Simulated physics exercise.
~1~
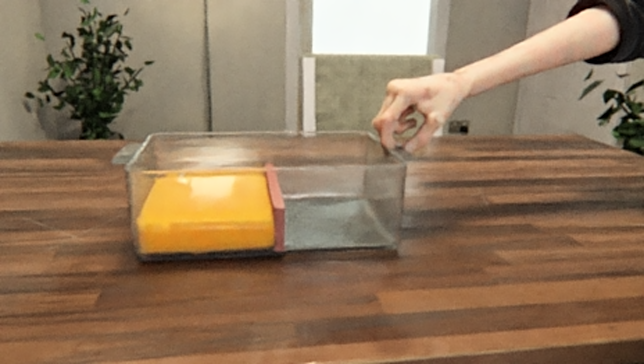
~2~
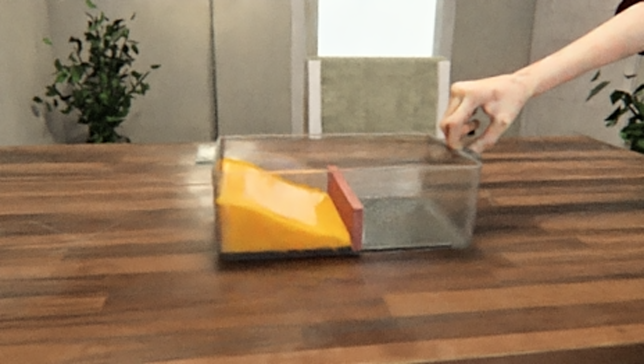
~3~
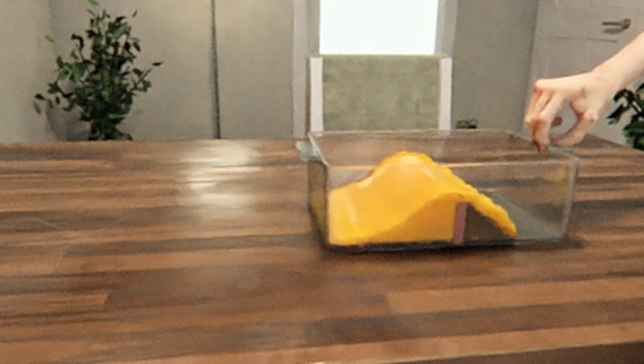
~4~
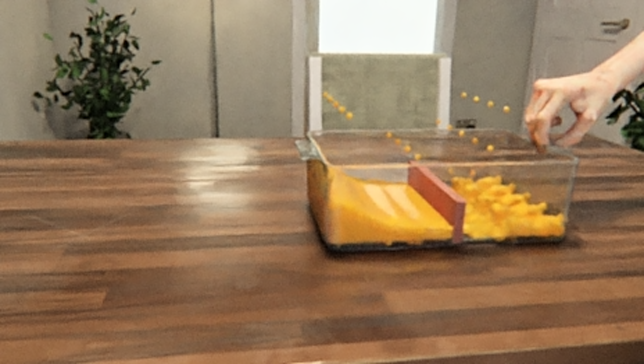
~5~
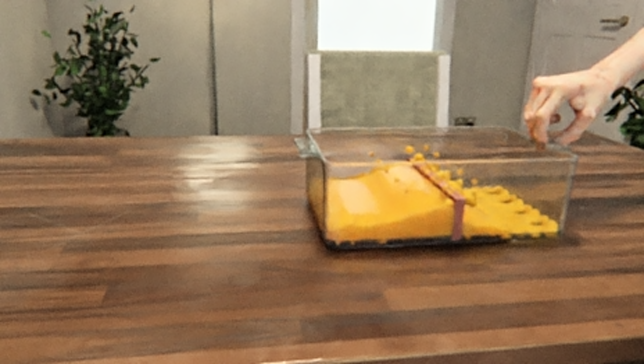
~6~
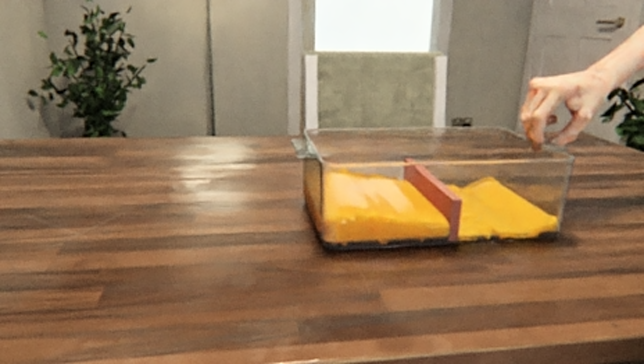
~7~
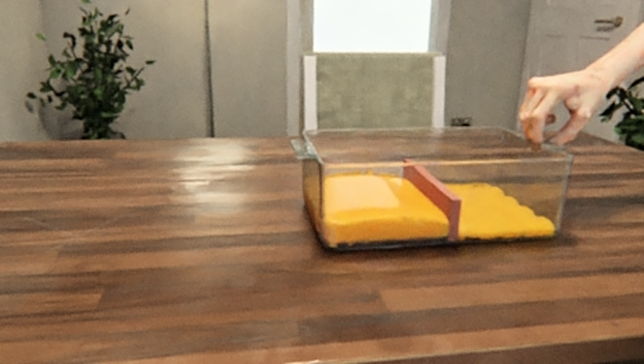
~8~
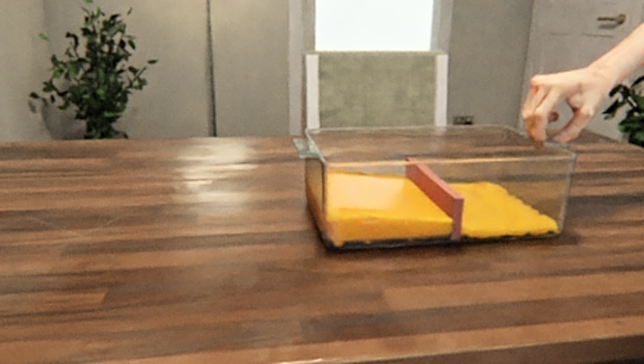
On a wooden table, a hand pulls a divided glass box rightwards, orange juice sloshing over the red divider and settling in both sides.
